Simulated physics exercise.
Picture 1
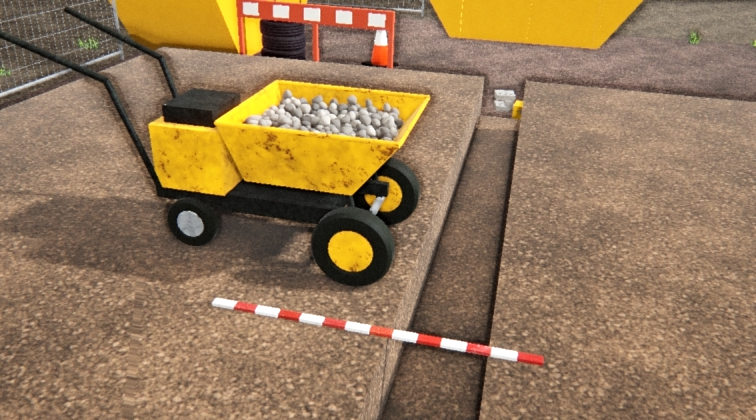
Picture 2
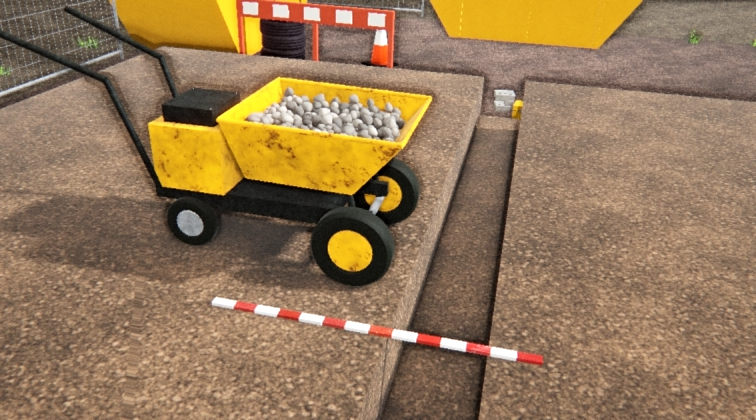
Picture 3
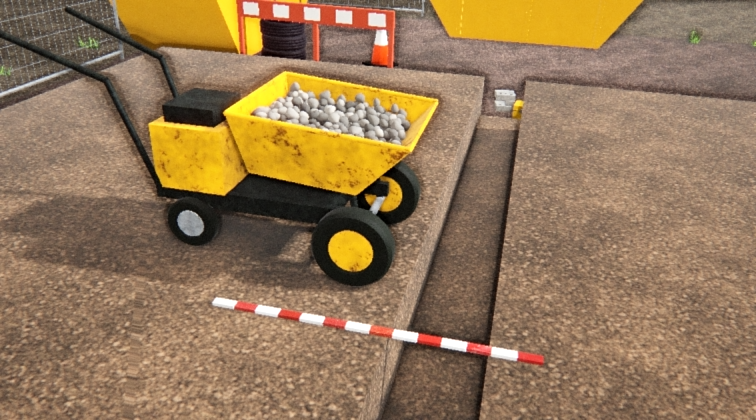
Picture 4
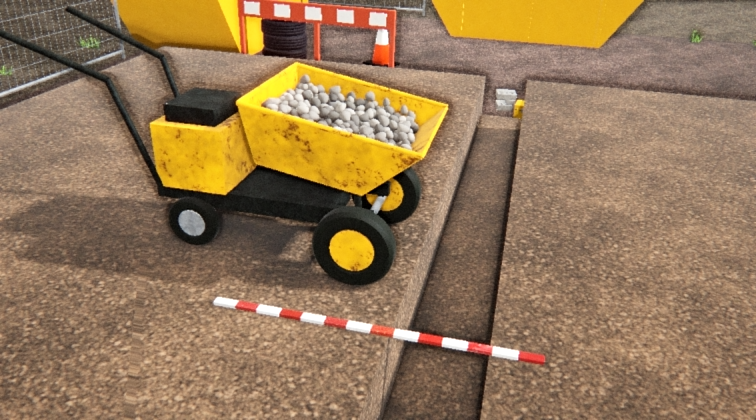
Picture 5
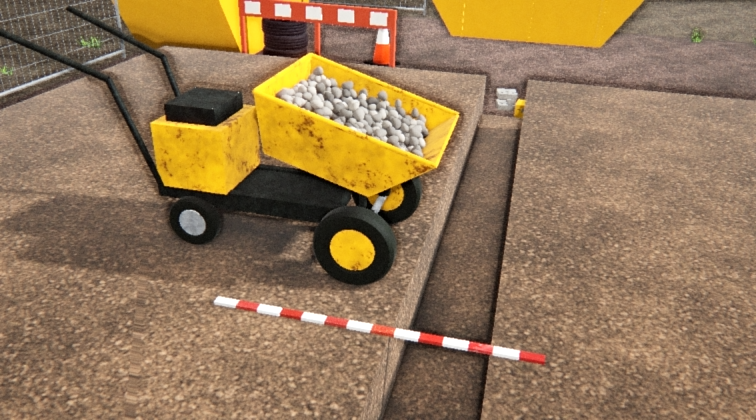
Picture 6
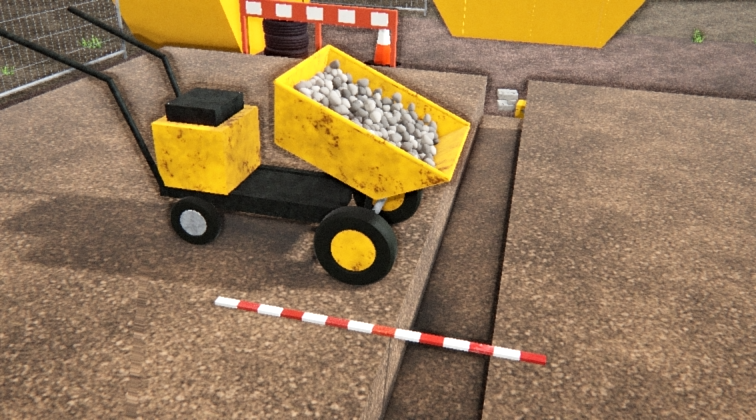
On a building site, a yellow motor barrow's skip full of grey stones slowly tilting rightward, its rear rising beside a trench.
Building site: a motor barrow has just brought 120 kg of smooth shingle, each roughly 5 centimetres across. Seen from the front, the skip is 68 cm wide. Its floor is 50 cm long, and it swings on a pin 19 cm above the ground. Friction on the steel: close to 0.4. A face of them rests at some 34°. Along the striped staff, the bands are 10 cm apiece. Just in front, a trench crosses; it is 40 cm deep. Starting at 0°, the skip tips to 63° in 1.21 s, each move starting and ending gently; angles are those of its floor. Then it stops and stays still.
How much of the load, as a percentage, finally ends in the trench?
I would put it at about 39 per cent.
Then, 0.4 s after the last picture the floor is at 53°, 100 % in the skip; the foremost stones are at (475, 197).
Then, 0.8 s after the last picture the floor is at 63°, 73 % in the skip, 3 % in the trench, 24 % past the trench; the foremost stones are at (564, 280).
Then, 1.1 s after the last picture the floor is at 63°, 38 % in the skip, 7 % in the trench, 56 % past the trench; the foremost stones are at (661, 294).
Then, 3.1 s after the last picture the floor is at 63°, 0 % in the skip, 39 % in the trench, 61 % past the trench; the foremost stones are at (734, 288).
